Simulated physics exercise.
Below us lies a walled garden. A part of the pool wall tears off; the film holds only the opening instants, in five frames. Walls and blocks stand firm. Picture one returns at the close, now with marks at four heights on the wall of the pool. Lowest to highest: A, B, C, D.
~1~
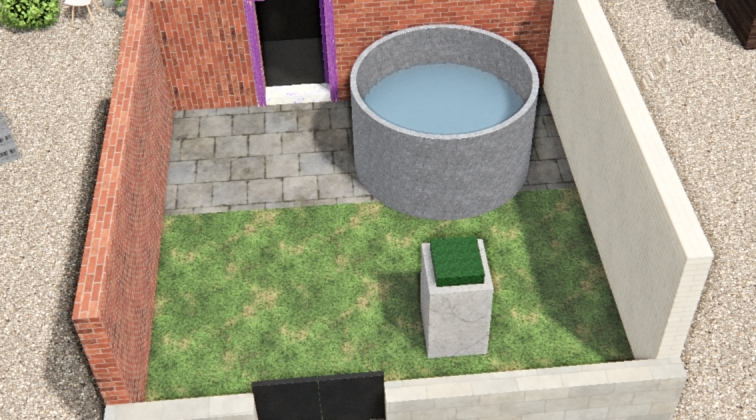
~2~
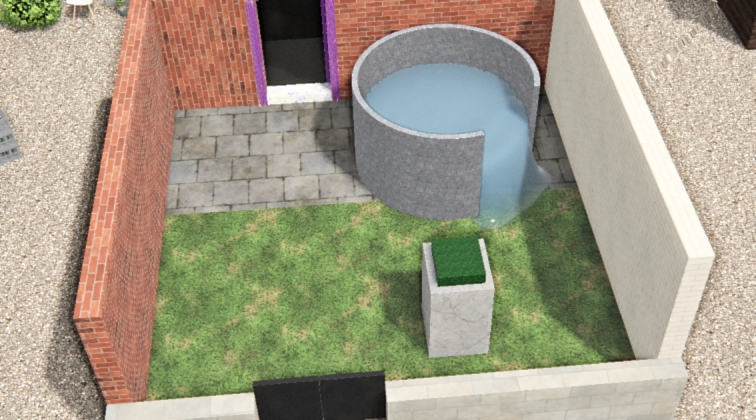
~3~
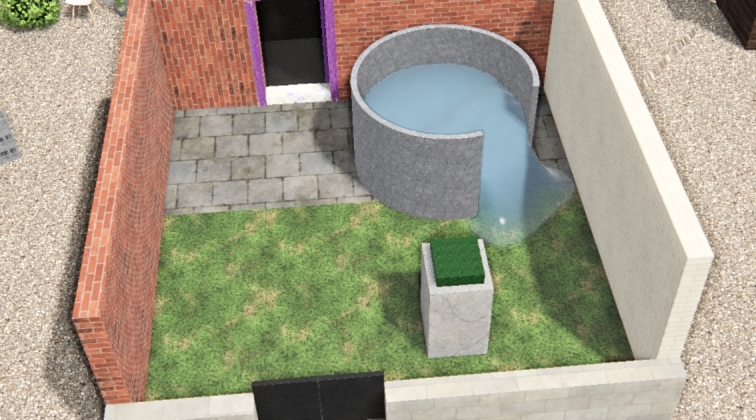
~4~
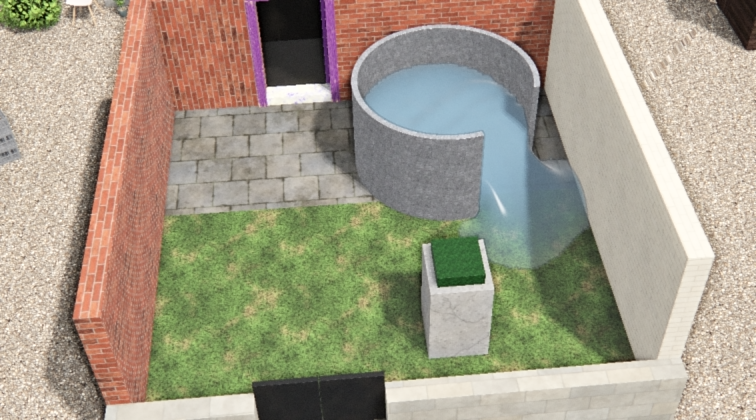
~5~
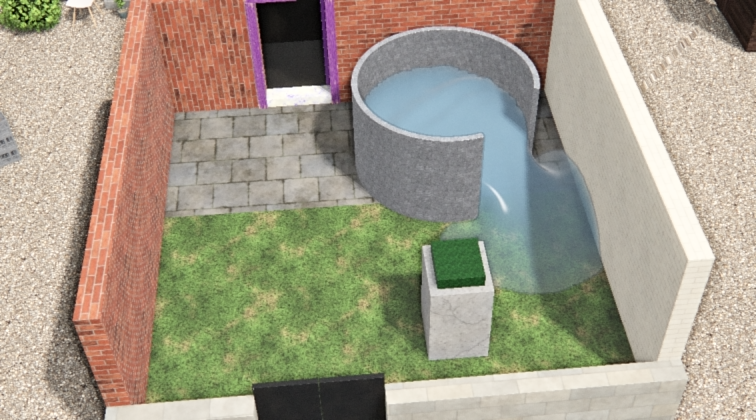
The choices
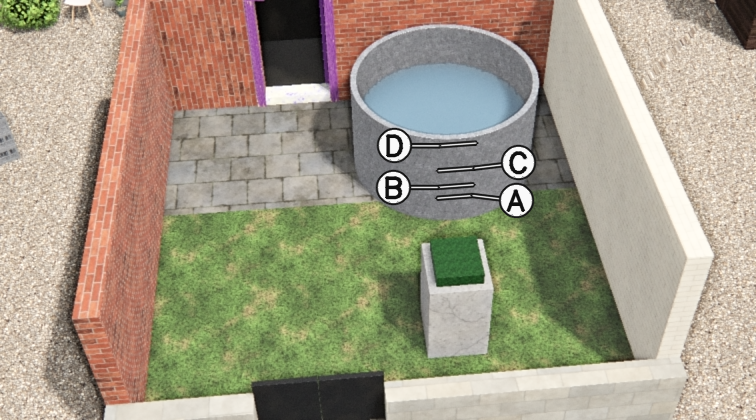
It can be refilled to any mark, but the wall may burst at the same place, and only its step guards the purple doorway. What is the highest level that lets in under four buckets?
C will do.
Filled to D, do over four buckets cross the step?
Yes.
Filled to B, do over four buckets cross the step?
No.
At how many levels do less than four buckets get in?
Three.
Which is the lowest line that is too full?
D.
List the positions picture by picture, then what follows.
Water in the pool at rest, its middle at (443, 113); foot of the purple doorway at (299, 103); shut gate at (319, 384).
Water covers 2 % of the ground and shows as far out as (537, 167).
Water covers 4 % of the ground and shows as far out as (568, 190).
Water covers 7 % of the ground and shows as far out as (515, 262).
Water covers 11 % of the ground and shows as far out as (562, 284).
On the marked copy, A at (455, 196); B at (455, 186); C at (456, 169); D at (457, 144); from the bottom up A, B, C, D.
For line A, nothing gets over.
For line B, nothing gets over.
For line C, a splash gets over, under a bucket.
For line D, about 10 bucketfuls get in.
